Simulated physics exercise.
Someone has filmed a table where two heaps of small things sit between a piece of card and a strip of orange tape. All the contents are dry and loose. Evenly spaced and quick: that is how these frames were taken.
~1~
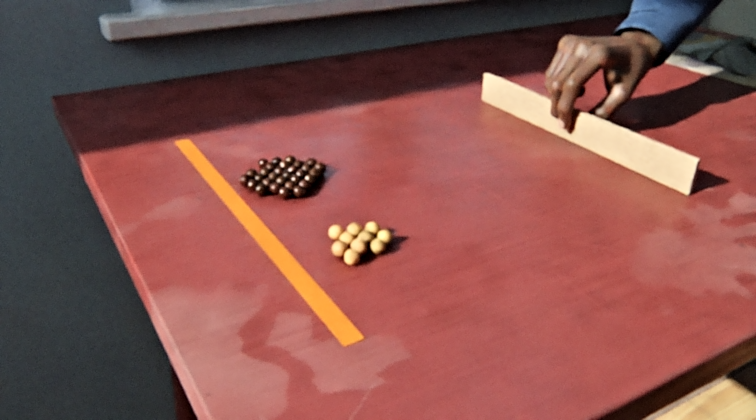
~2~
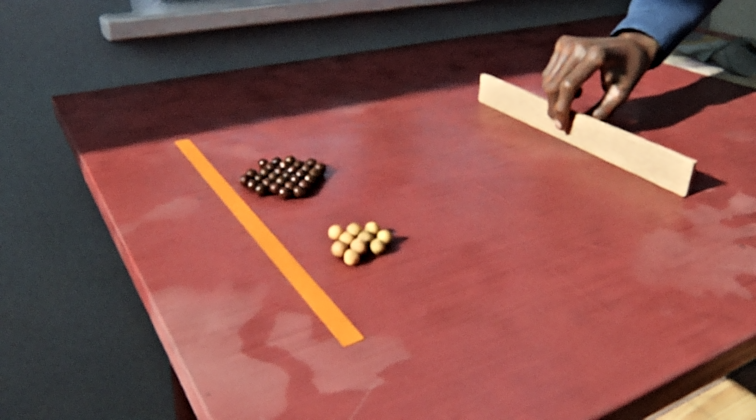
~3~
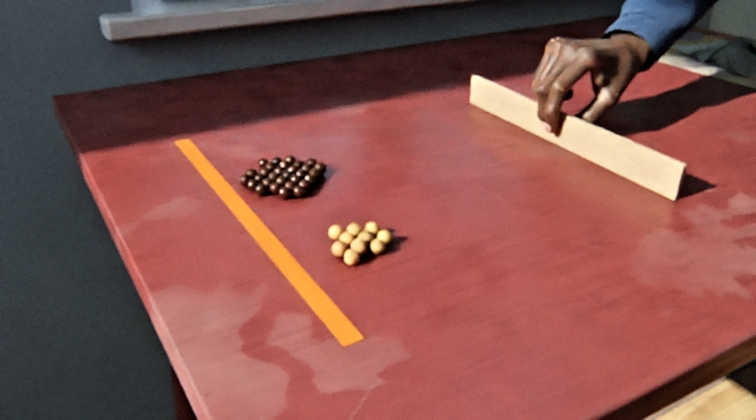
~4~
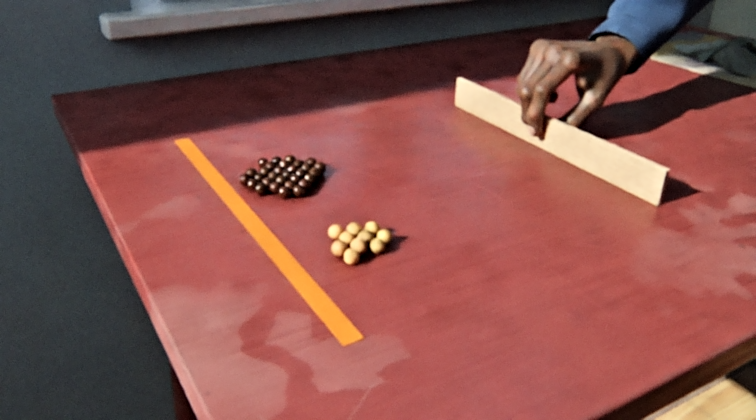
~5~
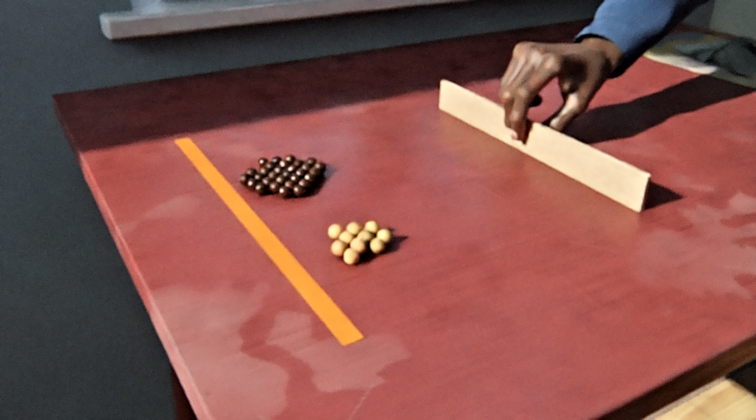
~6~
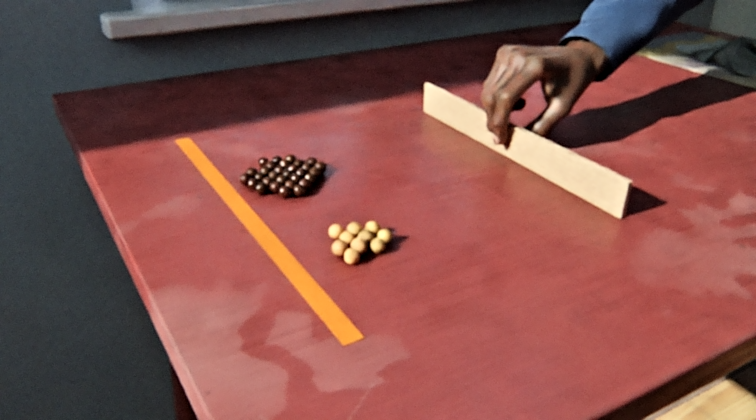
A hand slides an upright piece of card leftward across the red table, leaving two heaps of small balls untouched.
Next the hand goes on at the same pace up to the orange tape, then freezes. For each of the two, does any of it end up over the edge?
Front handful: Yes. Back handful: Yes.
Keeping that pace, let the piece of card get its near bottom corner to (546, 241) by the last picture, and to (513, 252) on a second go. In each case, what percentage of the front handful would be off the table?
Around 100 per cent first, then around 100 per cent.
Then, 0.37 s past the last view, piece of card still moving, near (384, 152); front handful all on the table, its front near (340, 248); back handful all on the table, its front near (246, 179).
Then, 0.77 s past the last view, piece of card stopped at the orange tape; front handful all on the table, its front near (237, 283); back handful all on the table, its front near (151, 194).
Then, 1.05 s past the last view, piece of card stopped at the orange tape; front handful most over the edge; back handful about two thirds over the edge.
Finally, piece of card stopped at the orange tape; front handful all over the edge; back handful all over the edge.
